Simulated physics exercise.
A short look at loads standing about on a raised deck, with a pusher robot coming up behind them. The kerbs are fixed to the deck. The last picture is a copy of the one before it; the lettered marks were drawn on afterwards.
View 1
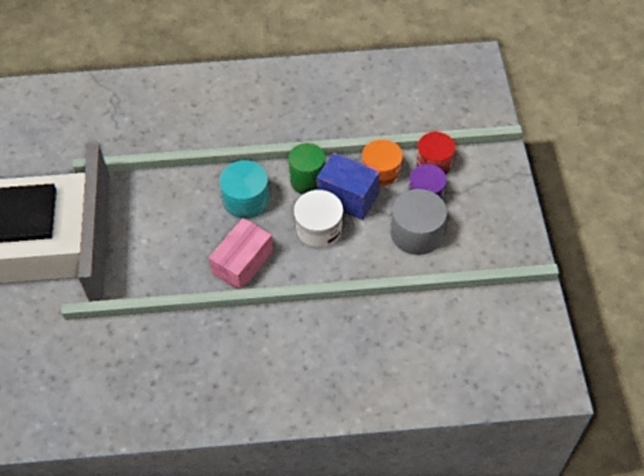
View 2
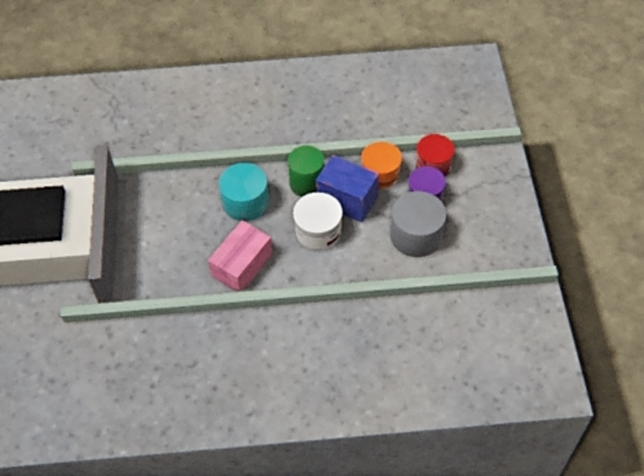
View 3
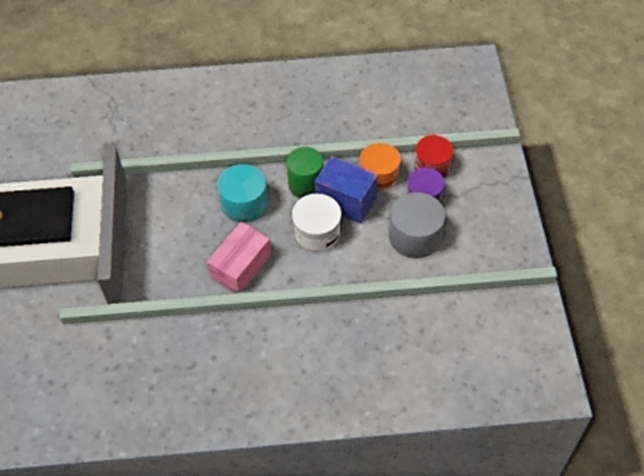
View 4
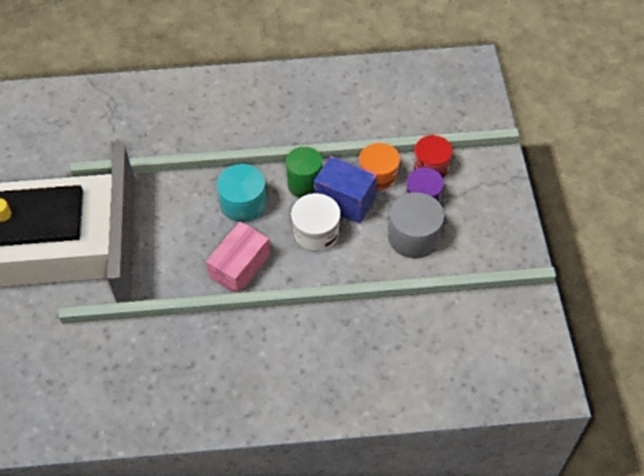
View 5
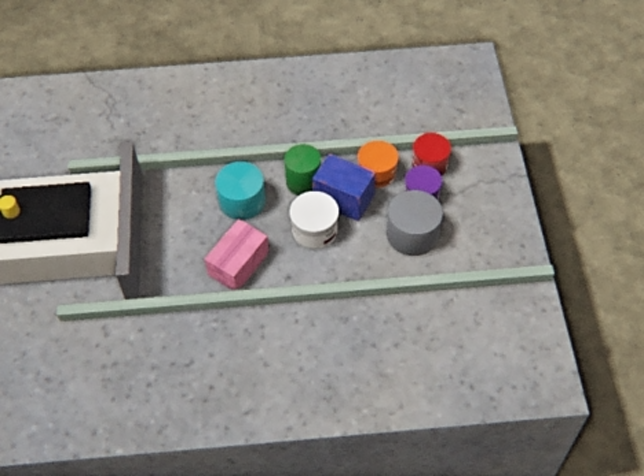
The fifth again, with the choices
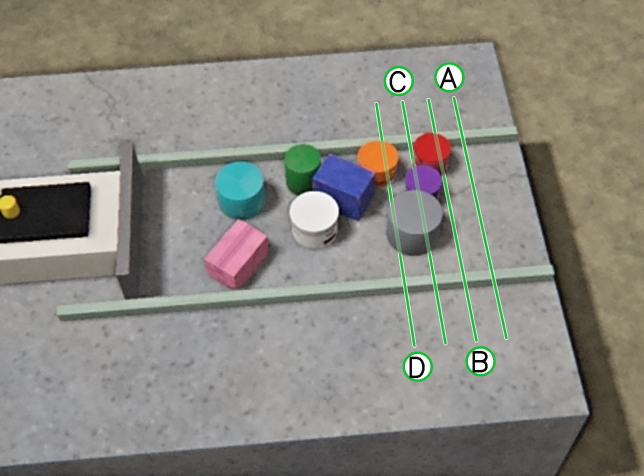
A white pusher robot with a dark front plate slid slowly to the right along a grey deck between two pale green rails, while the colourful loads ahead of it stayed where they were, untouched.
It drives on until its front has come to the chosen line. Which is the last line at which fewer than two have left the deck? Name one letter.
C.
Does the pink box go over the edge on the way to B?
By then, no.
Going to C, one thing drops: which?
The purple pail.
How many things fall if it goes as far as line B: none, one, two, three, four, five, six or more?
Three.
On the marked copy, A at (478, 208); B at (451, 210); C at (422, 212); D at (394, 214).
Following C. Soon after the start, robot (159, 202); pink box (261, 252); turquoise canister (263, 189).
Later, robot (266, 194); purple pail (458, 185); grey canister (457, 225).
In the end, robot (348, 187); purple pail over the edge; grey canister (532, 233); one fallen.
As for the rest, A drops six; B drops three; D is within the limit but short.
